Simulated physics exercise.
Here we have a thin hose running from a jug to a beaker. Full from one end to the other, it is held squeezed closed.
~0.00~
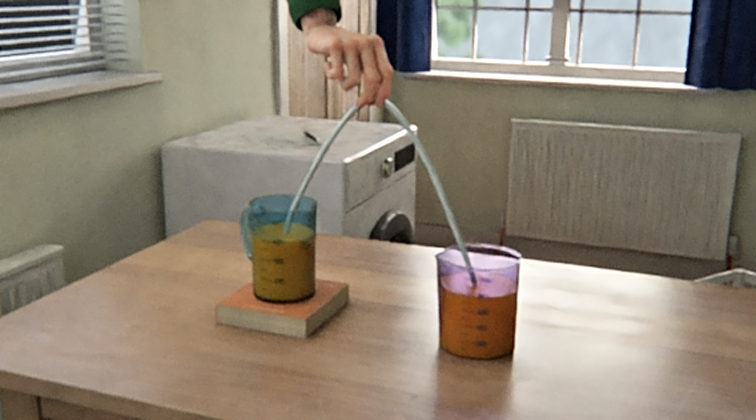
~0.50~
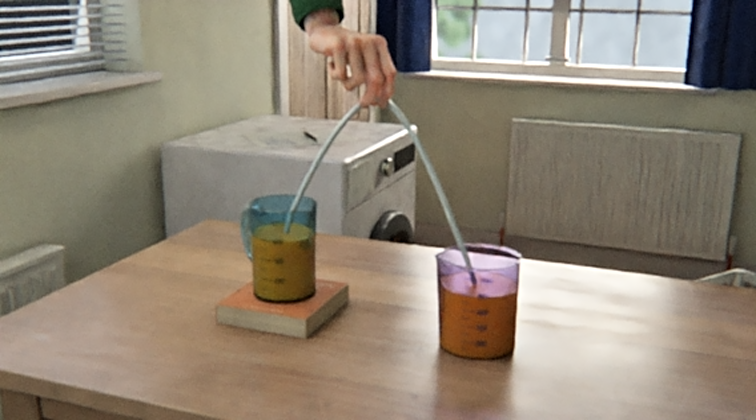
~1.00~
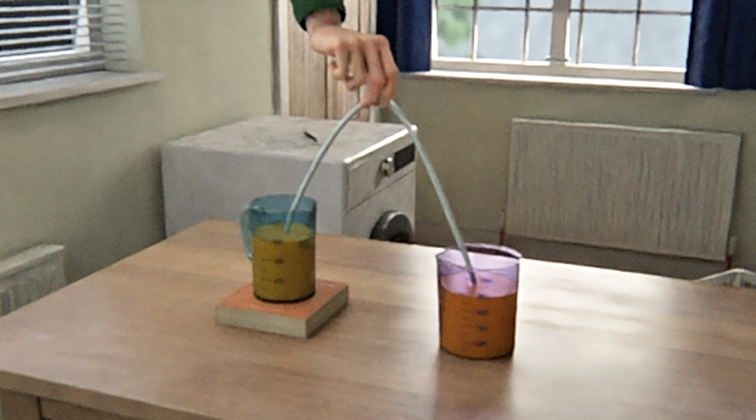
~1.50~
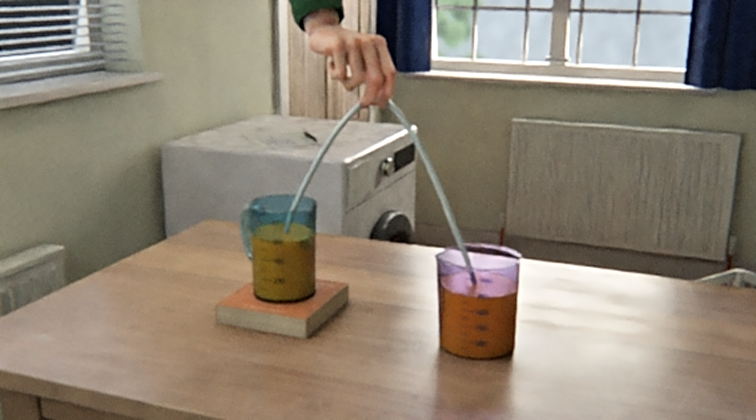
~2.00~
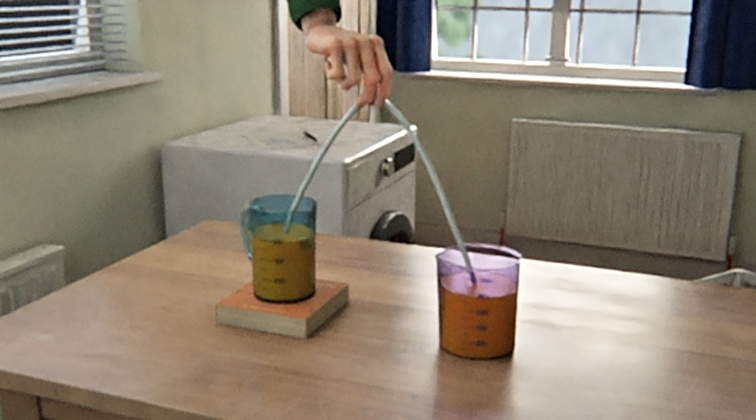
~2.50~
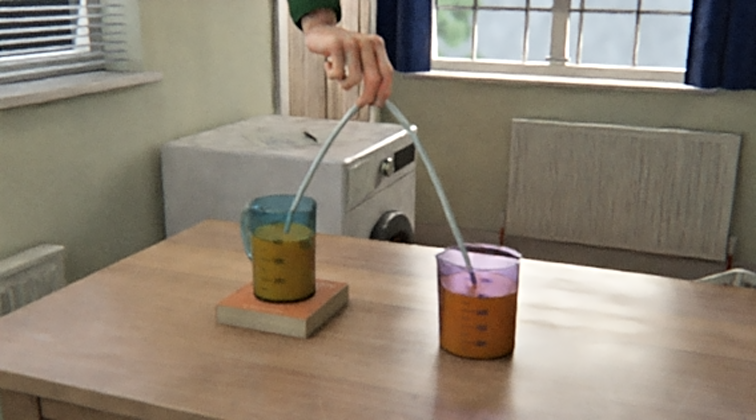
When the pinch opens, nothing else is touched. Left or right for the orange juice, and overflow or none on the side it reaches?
Flow: Right, taker: None.
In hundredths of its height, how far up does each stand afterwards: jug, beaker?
About 50 %, then 80 %.
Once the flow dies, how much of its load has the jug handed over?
Roughly 25 per cent of it.
After 8.0 s, the jug is about two thirds full; the beaker is about three quarters full.
After 20.0 s, the jug is about half full; the beaker is about three quarters full.
After 45.0 s, the jug is about half full; the beaker is about three quarters full; the two surfaces are level.
